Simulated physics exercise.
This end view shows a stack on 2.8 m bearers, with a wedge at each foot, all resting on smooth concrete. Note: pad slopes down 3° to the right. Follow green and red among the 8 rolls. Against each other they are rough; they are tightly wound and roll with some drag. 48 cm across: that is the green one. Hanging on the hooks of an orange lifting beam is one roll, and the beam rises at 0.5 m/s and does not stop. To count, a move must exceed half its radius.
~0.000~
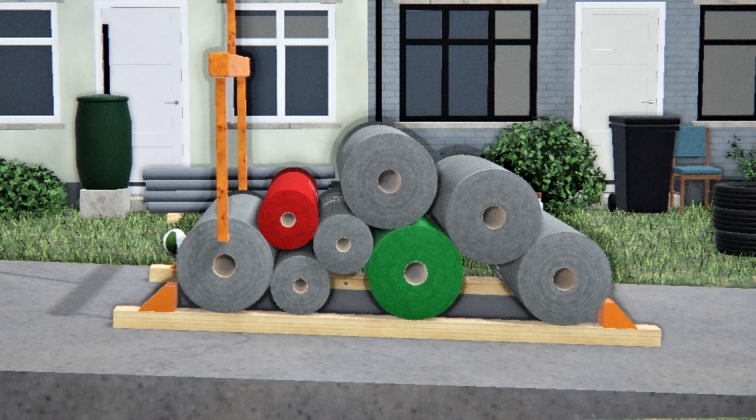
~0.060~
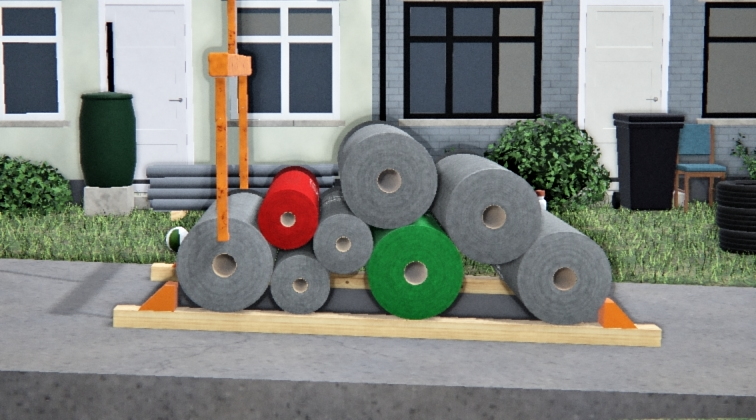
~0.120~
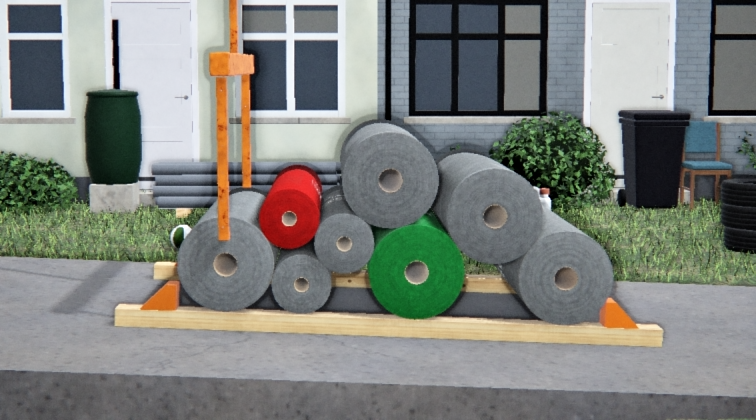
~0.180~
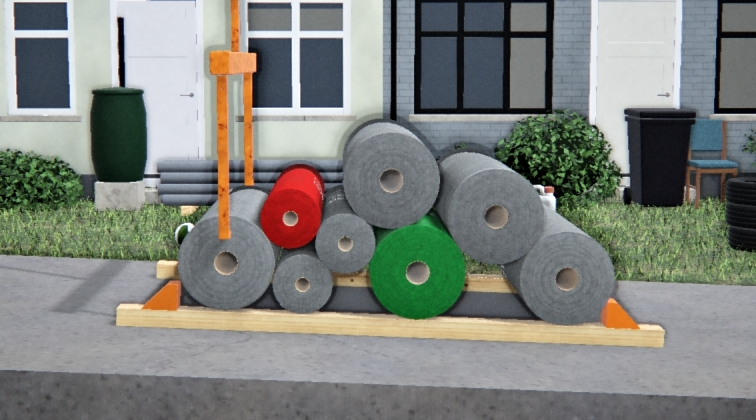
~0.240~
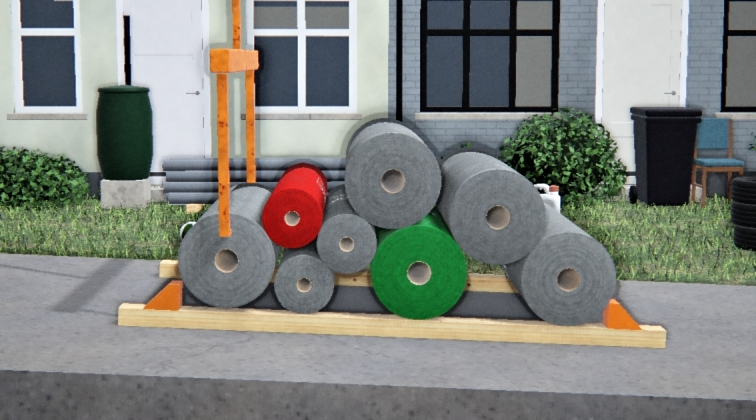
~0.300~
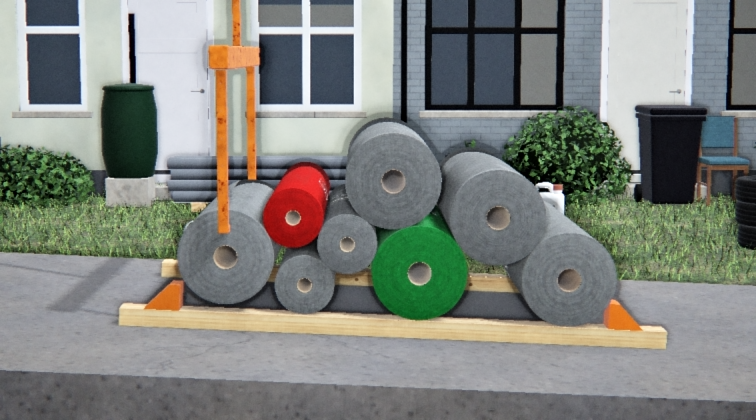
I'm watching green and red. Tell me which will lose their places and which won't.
Green - won't, red - will.
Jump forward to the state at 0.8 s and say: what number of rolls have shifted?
0.
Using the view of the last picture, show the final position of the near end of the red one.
In the last picture it sits near (211, 282).
By 0.5 s, green is unmoved; red is 2 cm higher; 0 out of place.
By 0.6 s, as before, green, red; 0 out of place.
By 0.8 s, red is 3 cm further left and 5 cm lower; as before, green; 0 out of place.
By 1.0 s, red is 12 cm further left and 9 cm lower; as before, green; 1 out of place.
Finally (1.9 s), green is unmoved; red is 41 cm further left and 31 cm lower; 3 out of place.
